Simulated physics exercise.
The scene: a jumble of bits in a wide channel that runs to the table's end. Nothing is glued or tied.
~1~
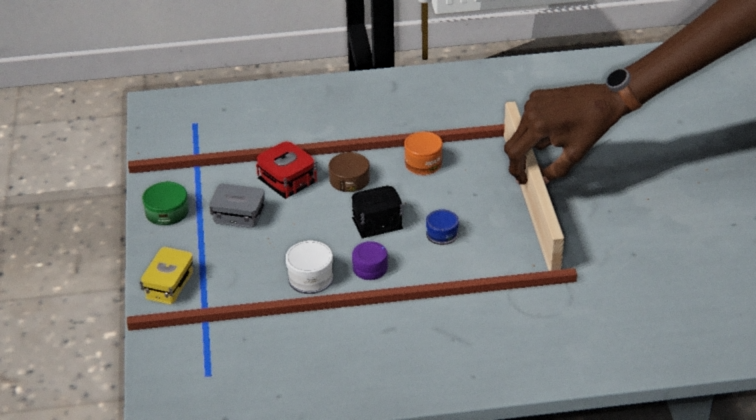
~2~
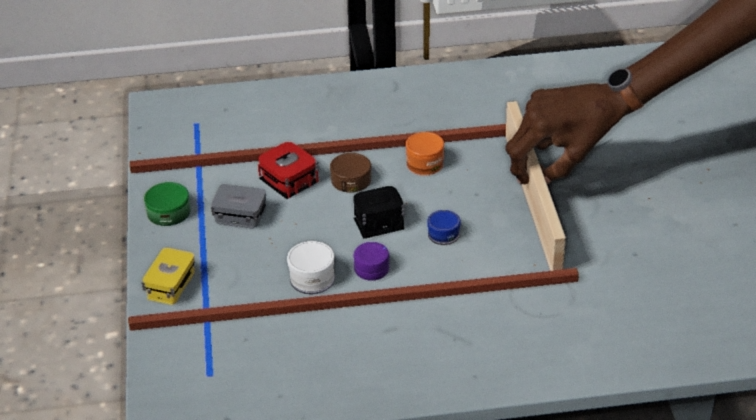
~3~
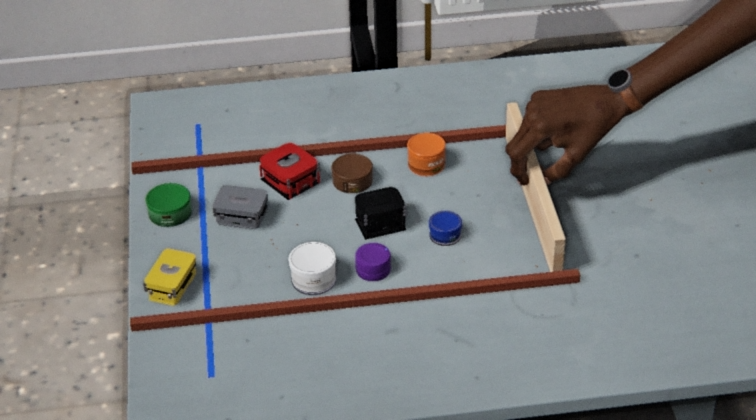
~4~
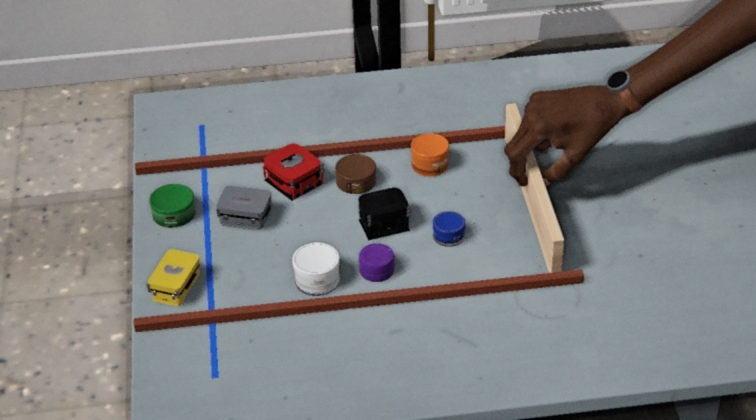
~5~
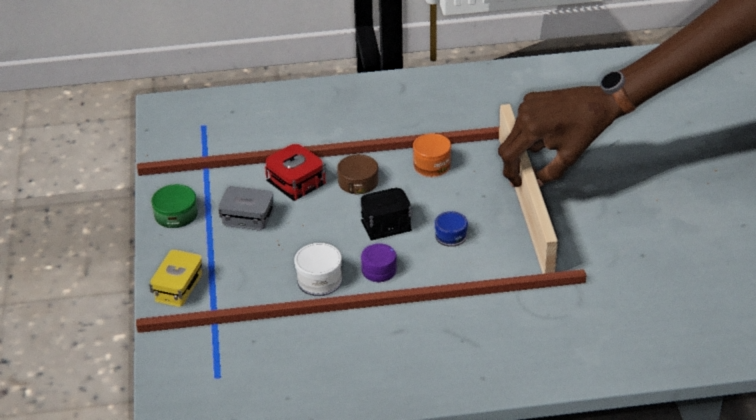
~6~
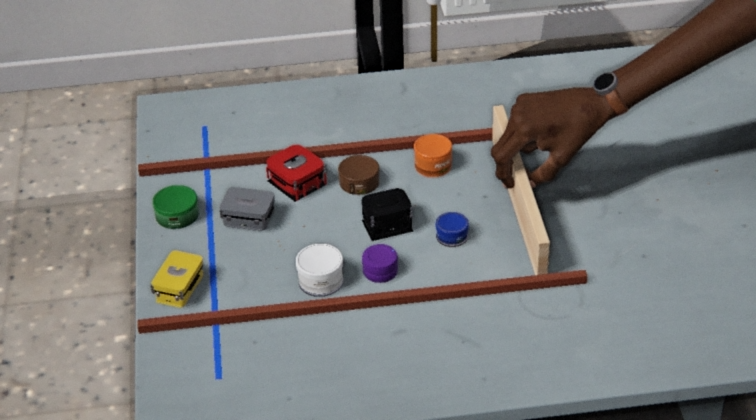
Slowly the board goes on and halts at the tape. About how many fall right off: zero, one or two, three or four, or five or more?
The number that fall off is one or two.
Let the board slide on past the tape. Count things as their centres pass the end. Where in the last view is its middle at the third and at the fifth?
About (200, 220), then (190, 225).
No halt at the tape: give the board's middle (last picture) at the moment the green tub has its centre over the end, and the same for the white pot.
Its middle is around (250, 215) and around (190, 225).
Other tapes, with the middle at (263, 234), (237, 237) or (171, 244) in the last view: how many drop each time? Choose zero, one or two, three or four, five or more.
For each place: None; 1 or 2; five or over.
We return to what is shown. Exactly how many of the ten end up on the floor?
The count is 1.
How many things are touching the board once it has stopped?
5 of them.
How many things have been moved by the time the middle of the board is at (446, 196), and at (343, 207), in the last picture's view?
First 2, then 7.
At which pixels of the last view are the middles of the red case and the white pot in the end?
The red case at (148, 189), the white pot at (159, 298).
Soon after, none off yet; green tub at rest near (176, 207); yellow case at rest near (179, 280); grey case at rest near (248, 210).
Then, none off yet; green tub moved about its own width near (145, 210); yellow case moving near (174, 280); grey case moved about its own width near (187, 220).
At rest, the number that fall off is one or two; fallen, green tub.
